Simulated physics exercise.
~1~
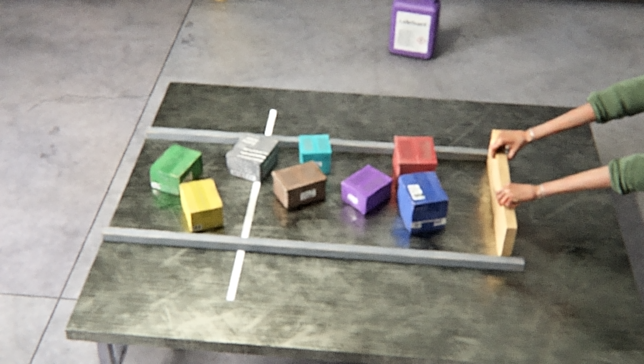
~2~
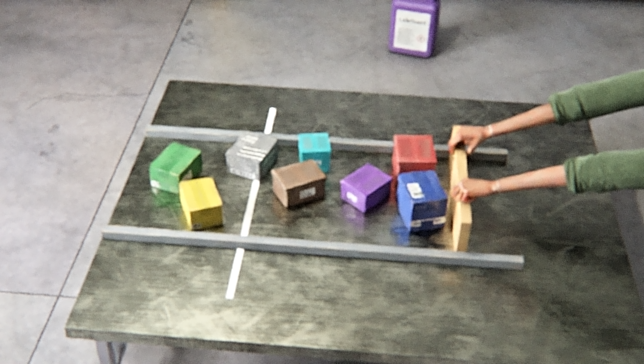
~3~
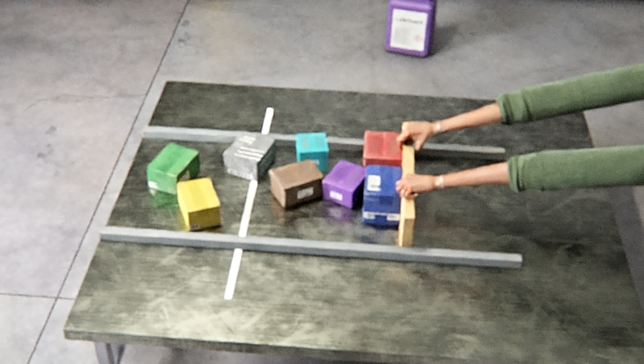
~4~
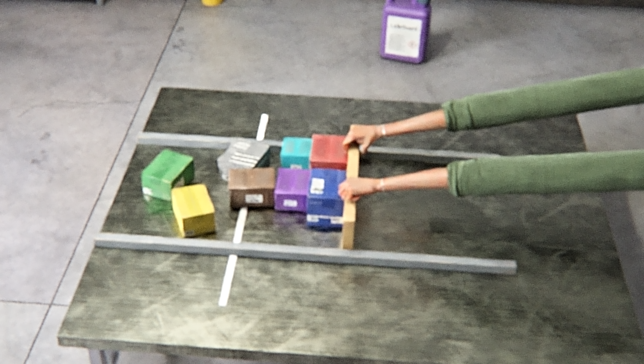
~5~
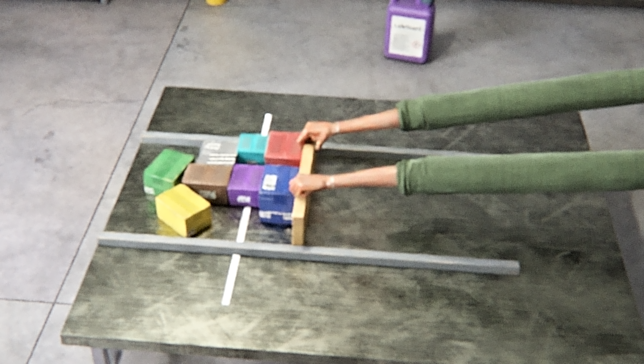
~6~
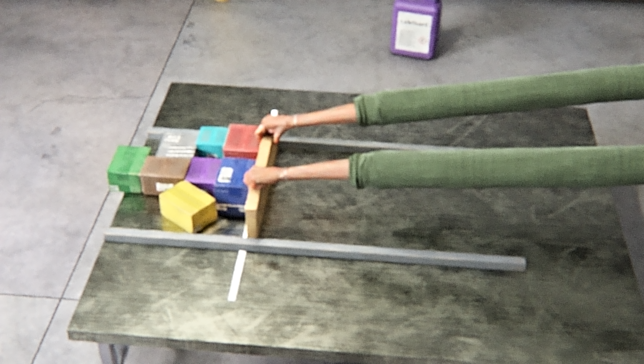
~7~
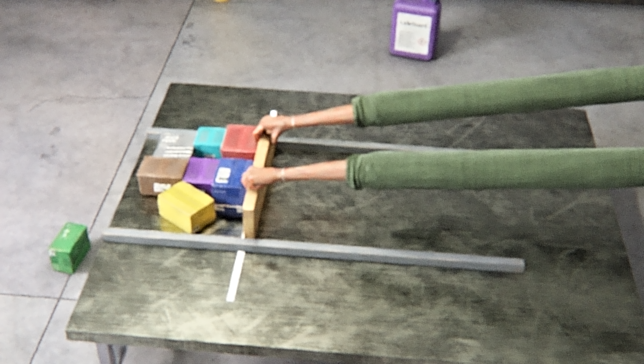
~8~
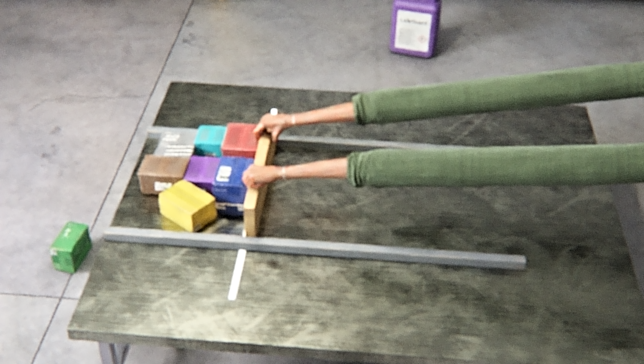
A person in green sleeves, seen from above at a slight angle, holds an upright wooden plank at the right of a dark platform with two grey rails and a pale strip of tape. Scattered to its left are red, blue, purple, brown and teal boxes, with silver, yellow and green ones further left. The hands slide the plank left, gathering the blue and red boxes, then the purple, teal and brown. The packed group presses into the silver, green and yellow boxes. As the plank reaches the tape and stops, the green box drops off the left edge and rests on the floor, while the others stay on.
